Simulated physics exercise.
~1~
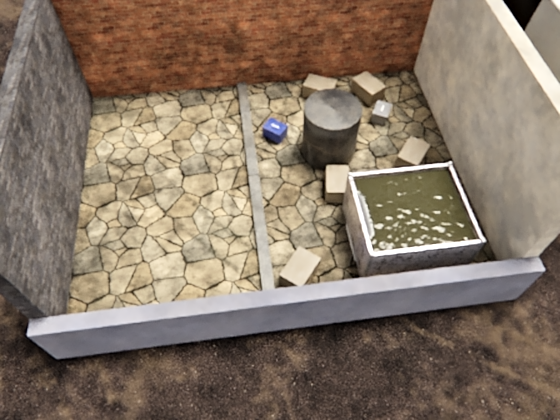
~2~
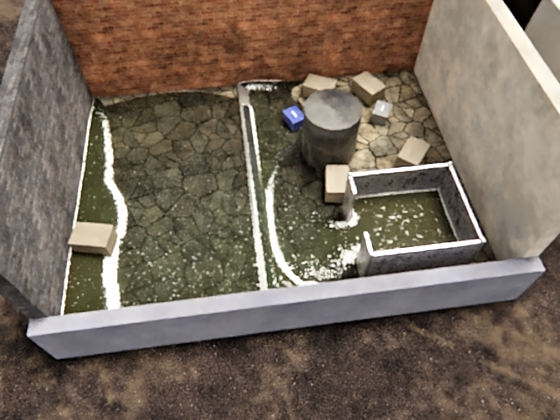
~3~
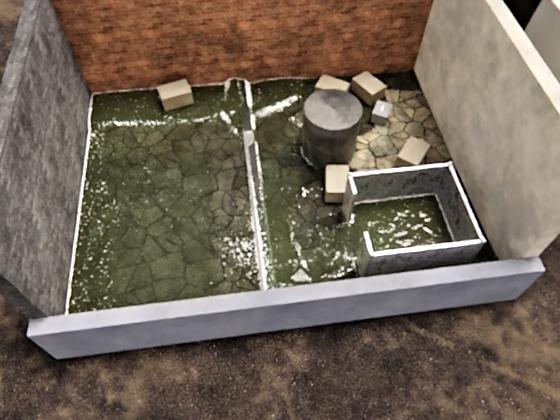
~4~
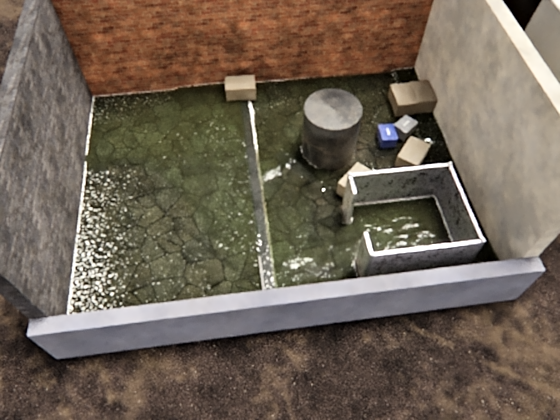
A walled yard with pale stone paving, a brick back wall and a low kerb running front to back is seen from above. On the right stand a full water tank and a grey cylinder, with tan boxes, a small grey box and a blue box around them. Part of the tank's left side gives way, and water spreads over the kerb, carrying one tan box to the left wall. That box then drifts to the back wall and along it toward the kerb. Finally, water covers the floor, and the blue box rests right of the cylinder, never having crossed the kerb.
